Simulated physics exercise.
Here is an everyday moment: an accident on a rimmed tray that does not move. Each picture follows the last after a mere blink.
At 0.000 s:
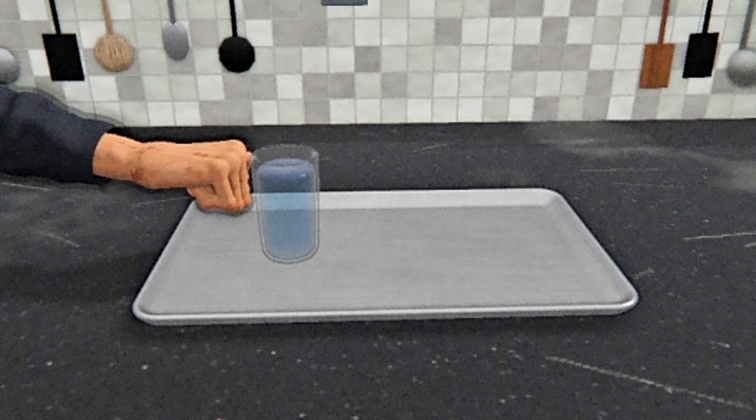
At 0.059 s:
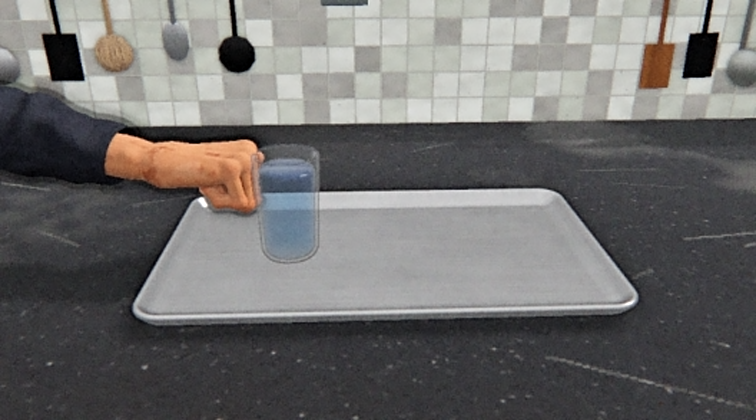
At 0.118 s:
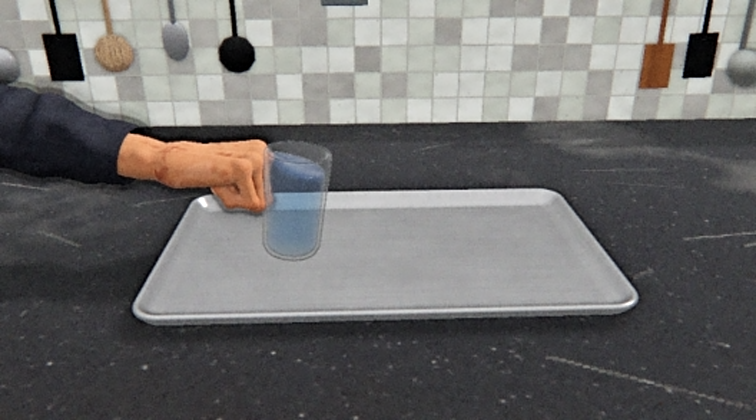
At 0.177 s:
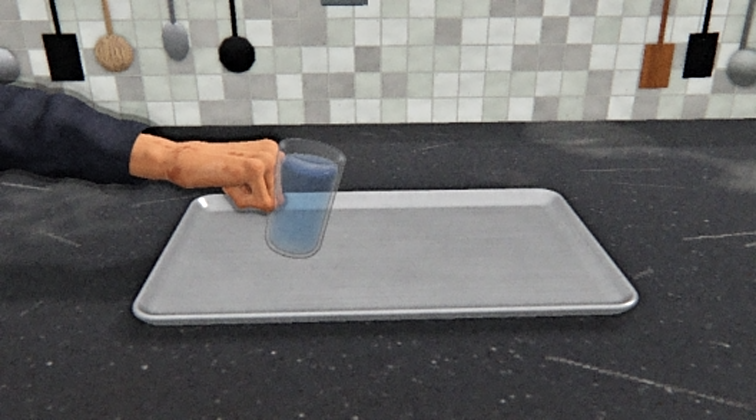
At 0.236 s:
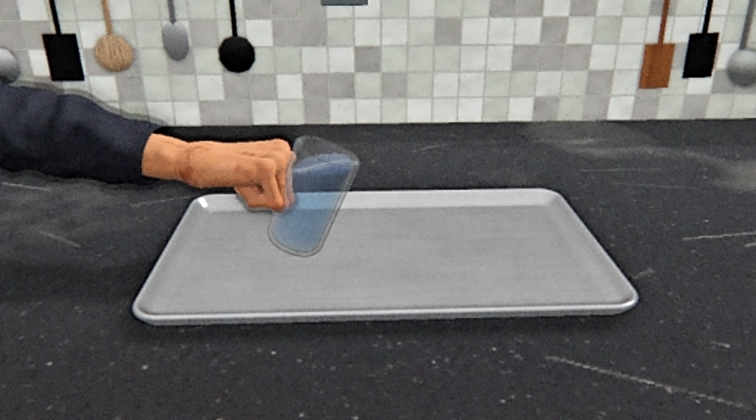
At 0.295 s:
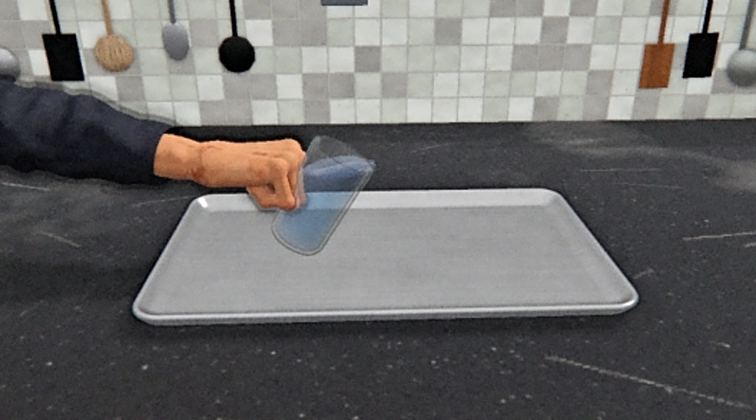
A hand reached in from the left, holding a clear glass of blue liquid above a gray rimmed tray, moved it slightly right, then tilted it steadily rightward until the liquid reached the rim.
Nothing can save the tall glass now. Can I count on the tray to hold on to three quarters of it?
No: The tray is going to lose more than a quarter of it.
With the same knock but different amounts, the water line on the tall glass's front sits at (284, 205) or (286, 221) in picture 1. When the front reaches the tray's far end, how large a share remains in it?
Roughly 50 per cent, then roughly 45 per cent.
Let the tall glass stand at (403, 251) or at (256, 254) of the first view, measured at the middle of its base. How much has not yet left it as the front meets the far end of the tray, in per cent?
In order, close to 80 and 55 percent.
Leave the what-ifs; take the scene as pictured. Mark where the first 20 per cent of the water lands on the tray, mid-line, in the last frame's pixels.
It lands near (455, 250).
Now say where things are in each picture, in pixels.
In the first picture, tilt 0°; right rim (316, 156); surface from (257, 167) to (314, 167); the tray's far rim is at (592, 238); the tray is clear ahead.
In the second picture, tilt 0°; right rim (317, 156); surface from (257, 167) to (314, 166).
In the third picture, tilt 7°; right rim (329, 157); surface from (268, 150) to (326, 170).
In the fourth picture, tilt 14°; right rim (343, 160); surface from (281, 158) to (339, 165).
In the fifth picture, tilt 22°; right rim (357, 164); surface from (286, 178) to (354, 159).
In the sixth picture, tilt 30°; right rim (370, 170); surface from (293, 183) to (368, 161); 1 per cent is over the edge.
A moment on, the tall glass lies on its side and 97 per cent is in the glass, 2 on the tray and 0 above or beyond its rim.
Next, the tall glass lies on its side and 53 per cent is in the glass, 43 on the tray and 4 above or beyond its rim.
Then the tall glass lies on its side and 32 per cent is in the glass, 47 on the tray and 20 above or beyond its rim.
Later the tall glass lies on its side and 17 per cent is in the glass, 41 on the tray and 42 above or beyond its rim.
At rest 59 per cent is held by tray and glass, 41 is off the tray.
